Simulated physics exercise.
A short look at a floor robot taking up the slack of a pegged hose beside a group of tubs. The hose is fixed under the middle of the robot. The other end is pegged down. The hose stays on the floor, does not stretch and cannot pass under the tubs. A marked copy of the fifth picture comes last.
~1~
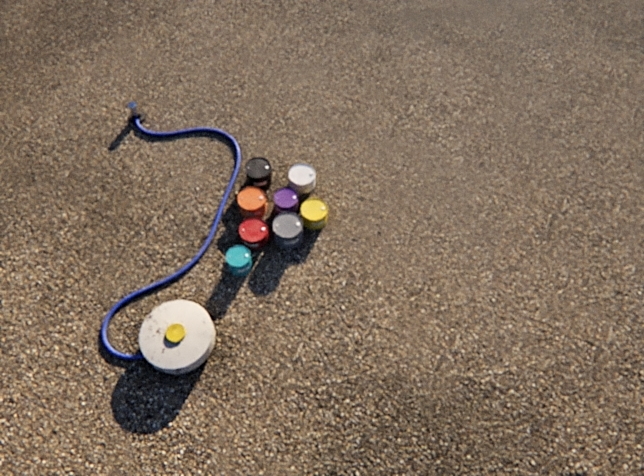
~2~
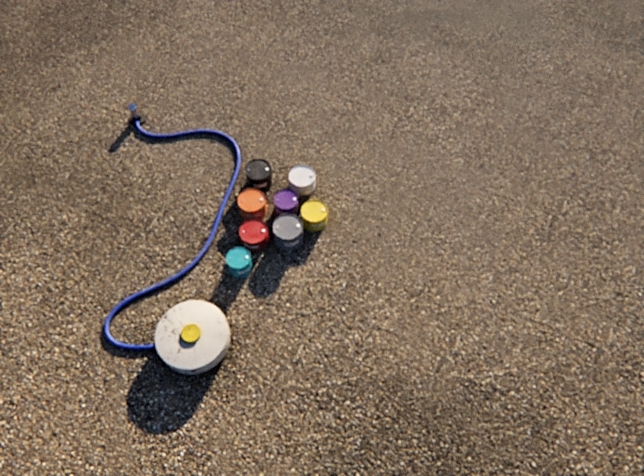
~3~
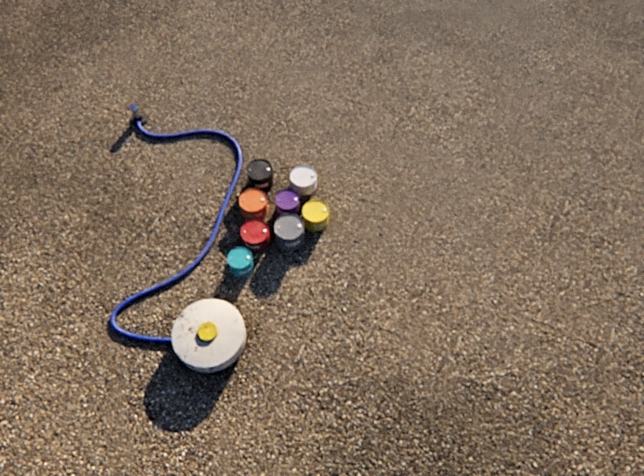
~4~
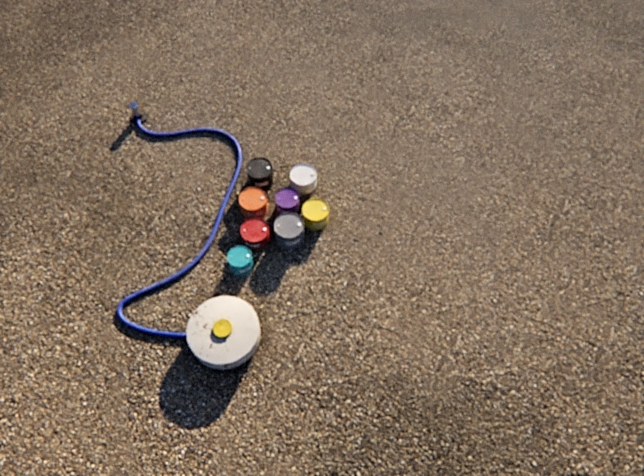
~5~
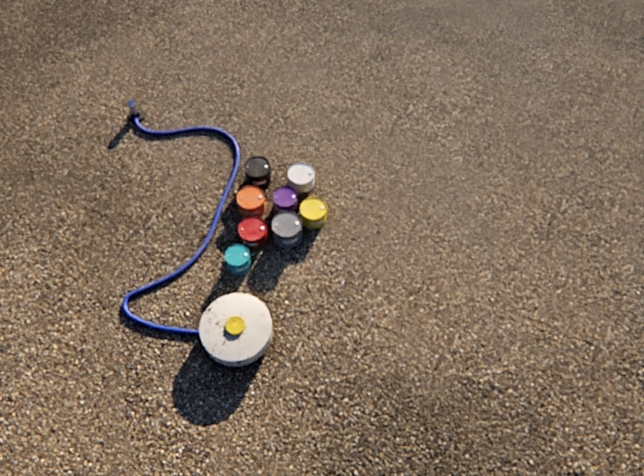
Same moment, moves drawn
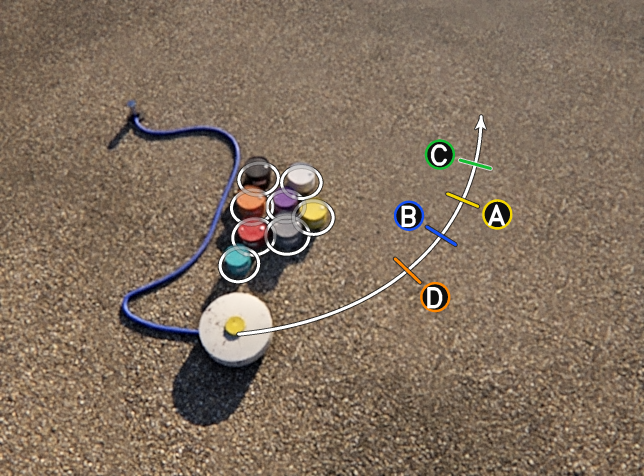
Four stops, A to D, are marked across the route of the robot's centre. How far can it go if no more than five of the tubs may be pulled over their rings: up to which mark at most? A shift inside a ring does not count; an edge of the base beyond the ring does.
C is the last stop within the limit.
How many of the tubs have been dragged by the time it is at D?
The count is none.
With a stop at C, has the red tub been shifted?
By then, yes.
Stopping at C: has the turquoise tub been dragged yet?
Yes.
On the marked copy, A at (463, 200); B at (441, 236); C at (475, 164); D at (407, 270); the route from (238, 334) via (430, 249) to (481, 116).
Taking C. A third of the way, robot (361, 296).
Two thirds of the way, robot (446, 226).
When it is over, robot (478, 158); orange tub (249, 196); red tub (270, 210); purple tub (291, 197); grey tub (289, 226); turquoise tub (263, 230); four over the rings.
As for the rest, A is within the limit but short; B is within the limit but short; D is within the limit but short.
